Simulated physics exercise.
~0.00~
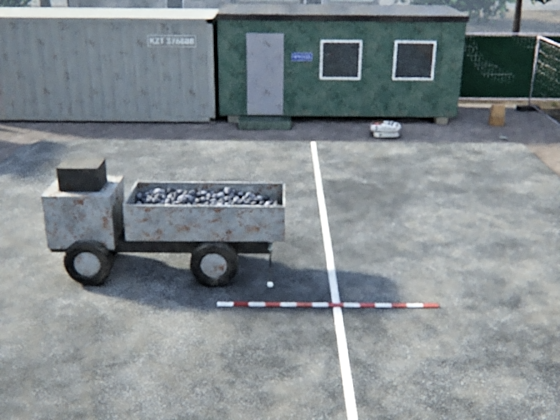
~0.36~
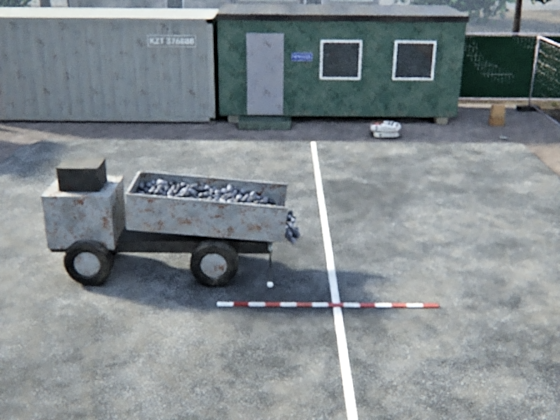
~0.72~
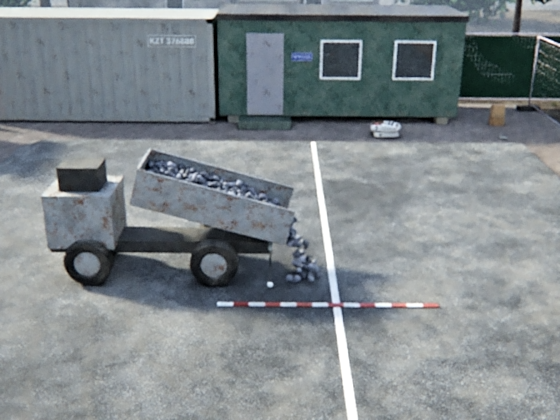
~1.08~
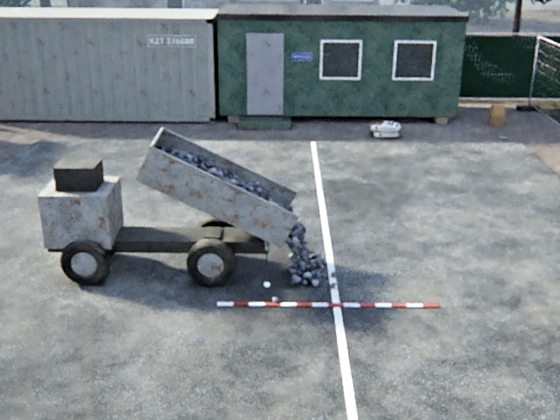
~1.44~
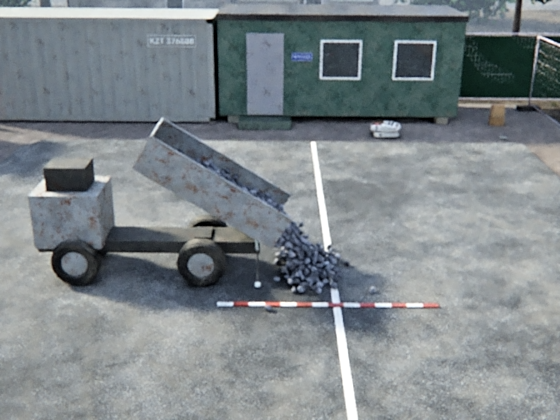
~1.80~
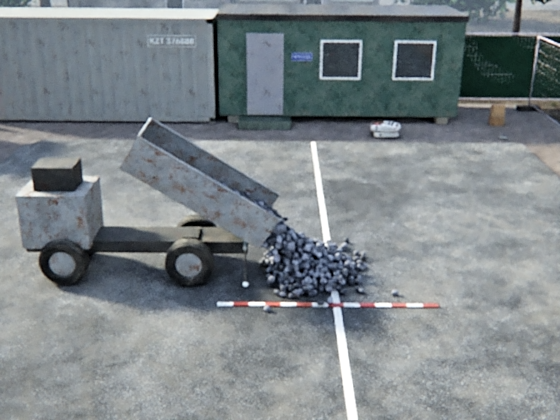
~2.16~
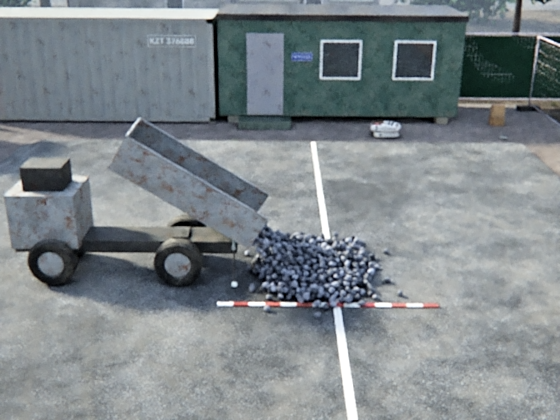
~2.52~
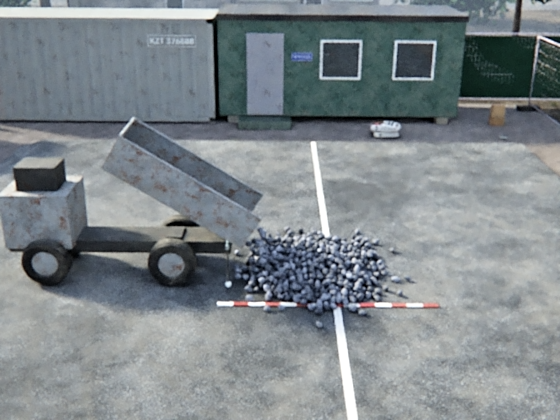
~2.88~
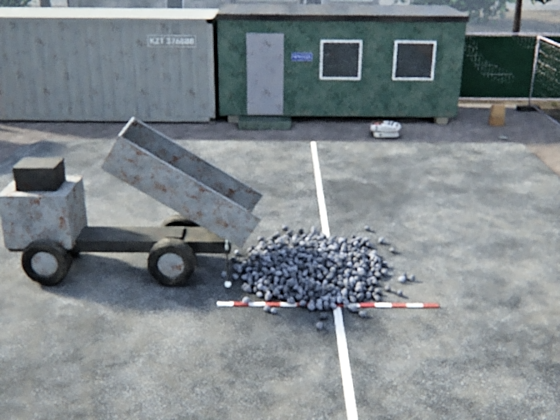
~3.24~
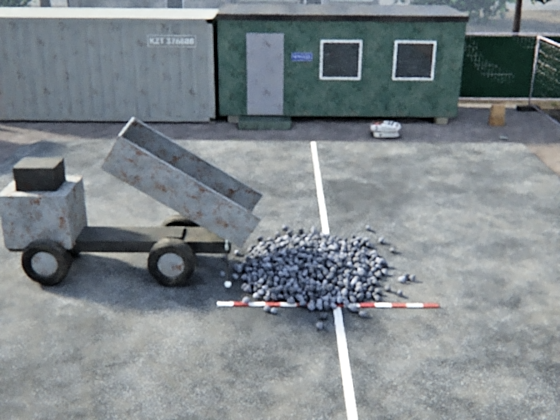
A trailer tips its bed, rolls left, and leaves grey stones heaped across a white line.
